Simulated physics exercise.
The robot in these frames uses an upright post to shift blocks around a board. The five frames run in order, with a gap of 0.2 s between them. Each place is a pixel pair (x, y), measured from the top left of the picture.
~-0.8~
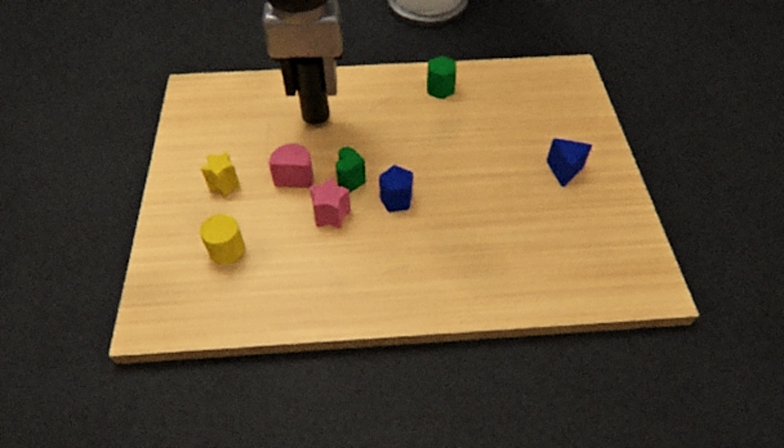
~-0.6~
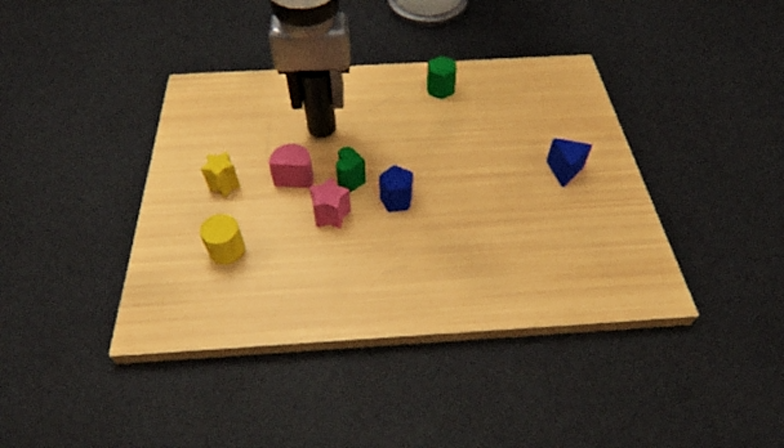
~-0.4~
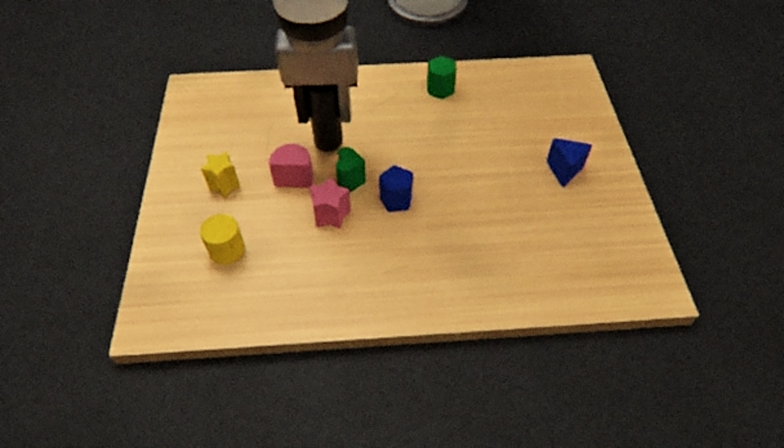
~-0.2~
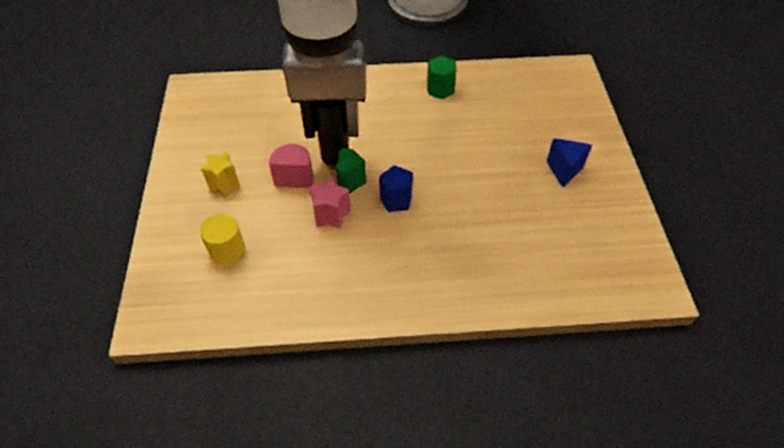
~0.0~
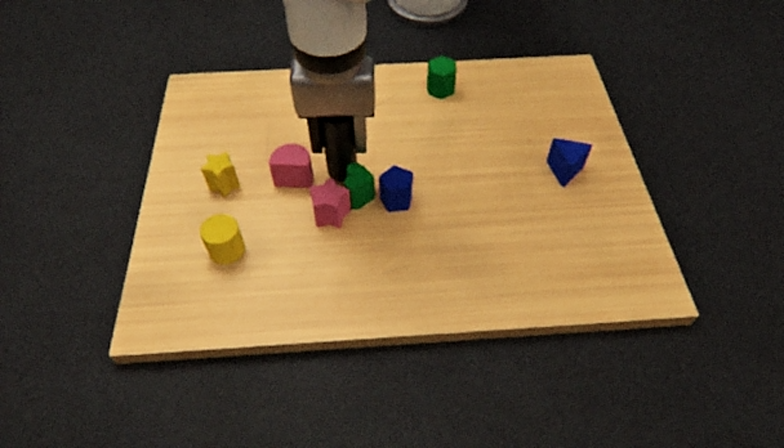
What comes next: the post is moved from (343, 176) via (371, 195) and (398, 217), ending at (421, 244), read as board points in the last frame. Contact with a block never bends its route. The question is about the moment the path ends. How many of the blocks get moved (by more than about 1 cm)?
Two blocks move more than 1 cm.
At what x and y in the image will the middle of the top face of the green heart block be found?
The green heart block ends near (381, 216).
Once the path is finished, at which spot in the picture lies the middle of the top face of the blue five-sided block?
Its top middle will sit at (429, 186).
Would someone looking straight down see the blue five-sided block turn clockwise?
I believe not.
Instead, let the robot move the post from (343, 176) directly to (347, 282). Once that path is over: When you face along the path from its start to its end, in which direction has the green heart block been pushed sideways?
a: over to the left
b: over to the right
a - over to the left.
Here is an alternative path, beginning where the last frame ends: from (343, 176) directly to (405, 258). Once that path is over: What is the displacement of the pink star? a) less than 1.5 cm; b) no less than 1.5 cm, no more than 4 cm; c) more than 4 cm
My answer is option a.
The first path, step by step. One third of the way, post at (371, 189); green heart block at (373, 197), turned 55° clockwise; blue five-sided block at (403, 179).
Two thirds of the way, post at (398, 212); green heart block at (380, 212); blue five-sided block at (428, 186), turned 80° anticlockwise.
At the end, post at (422, 238); pink star in place; green heart block at (381, 216), turned 145° clockwise; blue five-sided block at (429, 186), turned 80° anticlockwise.
